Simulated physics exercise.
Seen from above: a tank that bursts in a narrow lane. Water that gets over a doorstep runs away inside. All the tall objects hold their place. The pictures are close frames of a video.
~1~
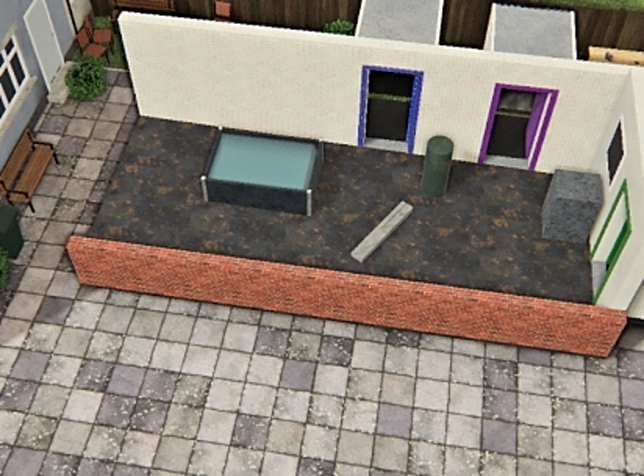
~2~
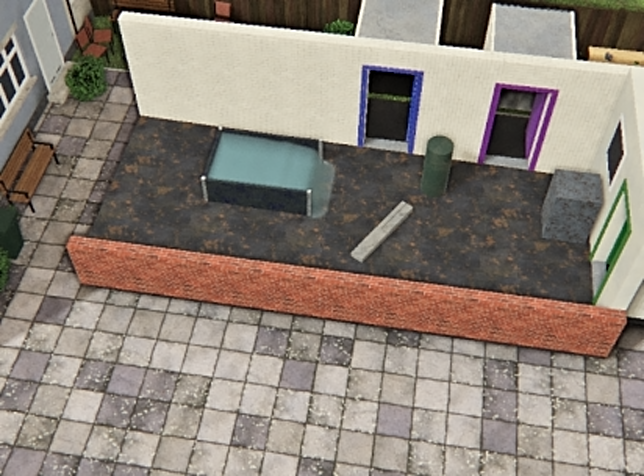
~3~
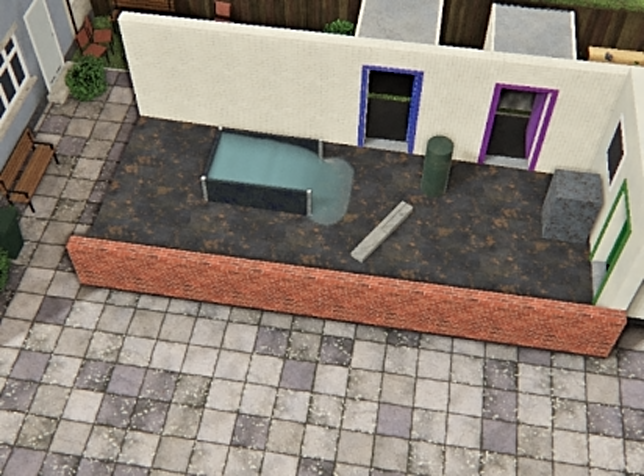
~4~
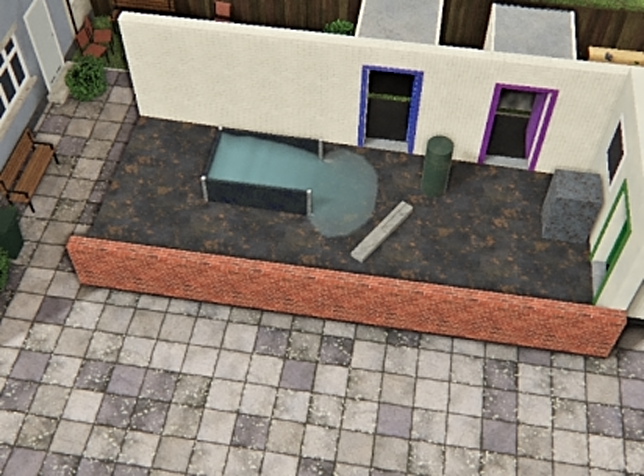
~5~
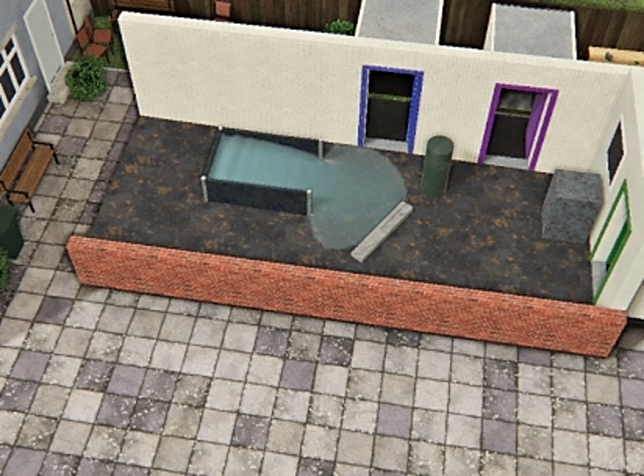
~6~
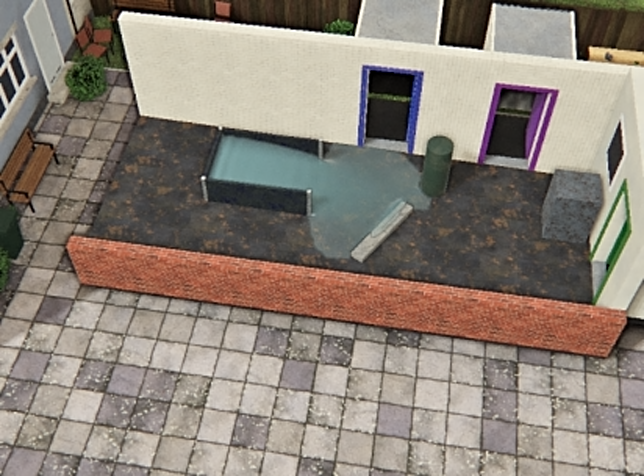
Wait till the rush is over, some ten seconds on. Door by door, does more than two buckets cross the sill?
One by one: The blue door takes more than that; the purple door takes more than that; the green door takes more than that.
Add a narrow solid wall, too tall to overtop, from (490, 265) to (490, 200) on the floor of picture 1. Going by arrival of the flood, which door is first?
The door marked blue.
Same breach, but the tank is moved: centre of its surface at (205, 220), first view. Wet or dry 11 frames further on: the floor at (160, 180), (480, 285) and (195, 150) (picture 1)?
As listed: No water, covered, clear.
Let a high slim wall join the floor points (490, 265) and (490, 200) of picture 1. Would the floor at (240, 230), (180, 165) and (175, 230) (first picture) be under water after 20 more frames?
As listed: No water, free of water, free of water.
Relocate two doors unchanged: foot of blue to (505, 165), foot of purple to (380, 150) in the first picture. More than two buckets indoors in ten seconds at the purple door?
One by one: Purple door lets more in.
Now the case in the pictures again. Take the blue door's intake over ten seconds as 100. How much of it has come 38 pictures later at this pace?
About 90 per cent.
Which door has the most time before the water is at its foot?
Last comes the green door.
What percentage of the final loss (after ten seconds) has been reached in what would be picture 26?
About 30 per cent.
A moment on, water covers 25 % of the floor; the blue door under two buckets in, the purple door not reached, the green door not reached.
Next, water covers 45 % of the floor; the blue door over two buckets in, the purple door wet at the sill, nothing in, the green door not reached.
Then, water covers 60 % of the floor; the blue door over two buckets in, the purple door under two buckets in, the green door over two buckets in.
Later, water covers 55 % of the floor; the blue door over two buckets in, the purple door under two buckets in, the green door far over two buckets in.
In the end, water covers 60 % of the floor; the blue door far over two buckets in, the purple door over two buckets in, the green door far over two buckets in.
